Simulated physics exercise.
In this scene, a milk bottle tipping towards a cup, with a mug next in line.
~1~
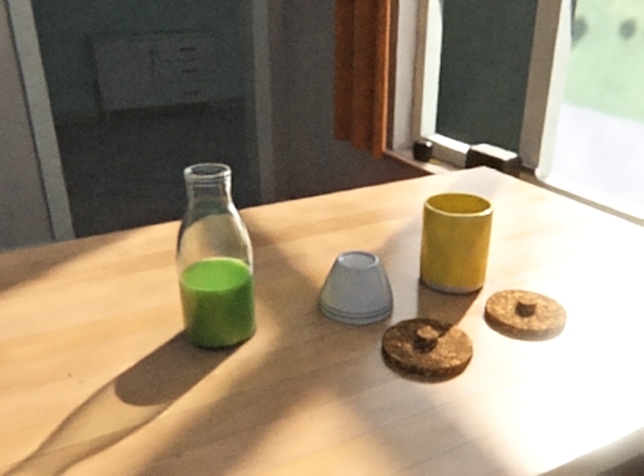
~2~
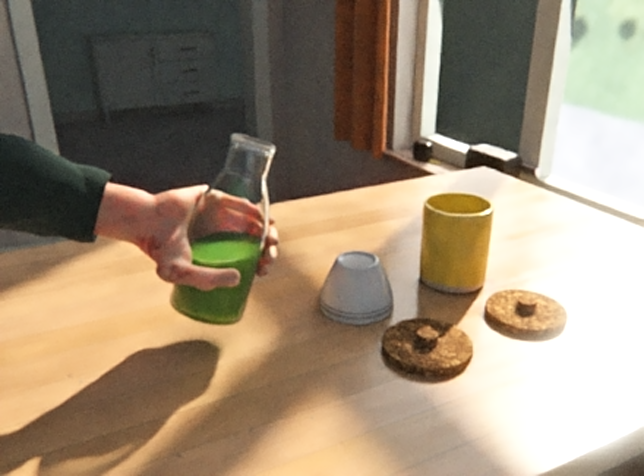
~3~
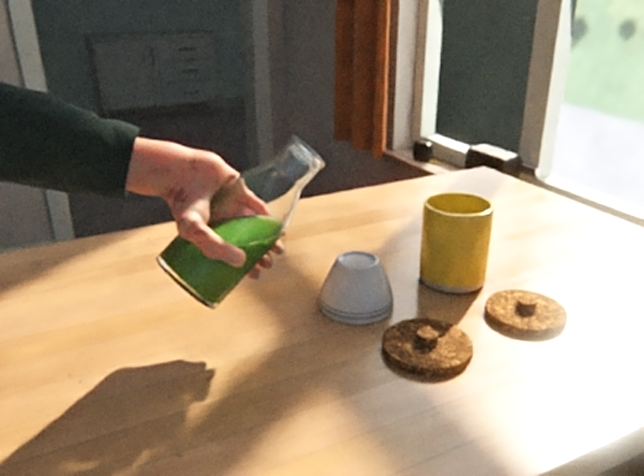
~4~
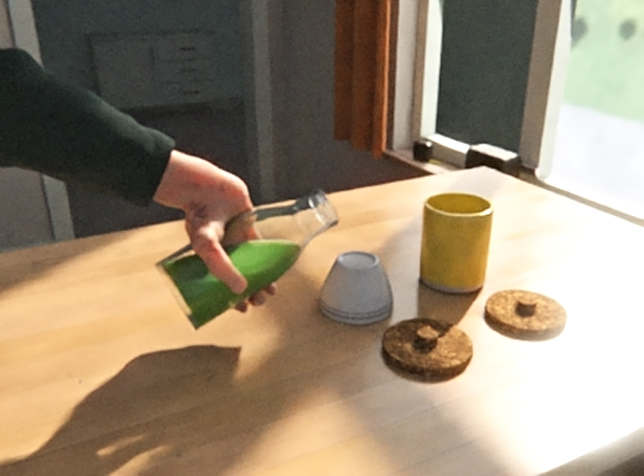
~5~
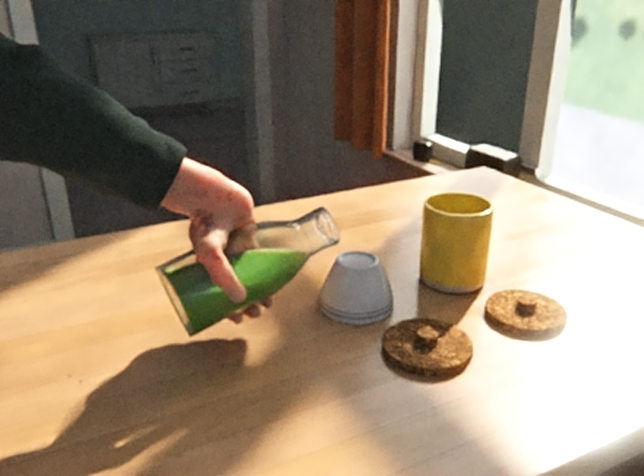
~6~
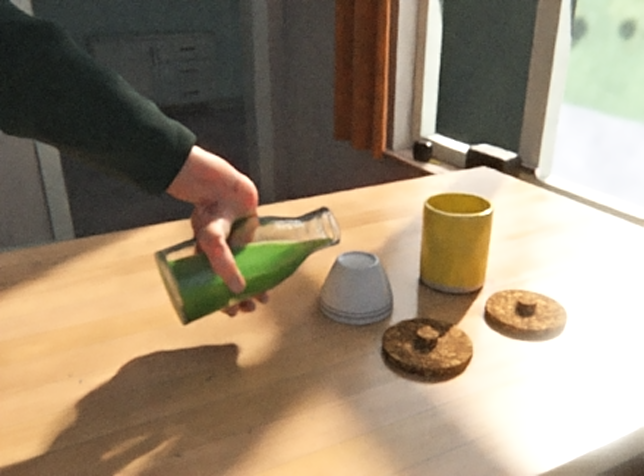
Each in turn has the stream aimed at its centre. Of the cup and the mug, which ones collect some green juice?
The cup is going to let it slide off the outside; the mug is going to gather it.
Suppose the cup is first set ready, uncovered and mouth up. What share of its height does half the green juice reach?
Level: Approx. 75 % of height.
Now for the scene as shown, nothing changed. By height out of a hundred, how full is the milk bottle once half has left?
I'd guess around 20 in a hundred.
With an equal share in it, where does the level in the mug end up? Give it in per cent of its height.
Level: Some 30 %.
Shortly, it runs off the upturned base of the cup.
Then, the green juice goes into the mug.
At the finish, the cup is empty, in a puddle; the mug has its share inside.
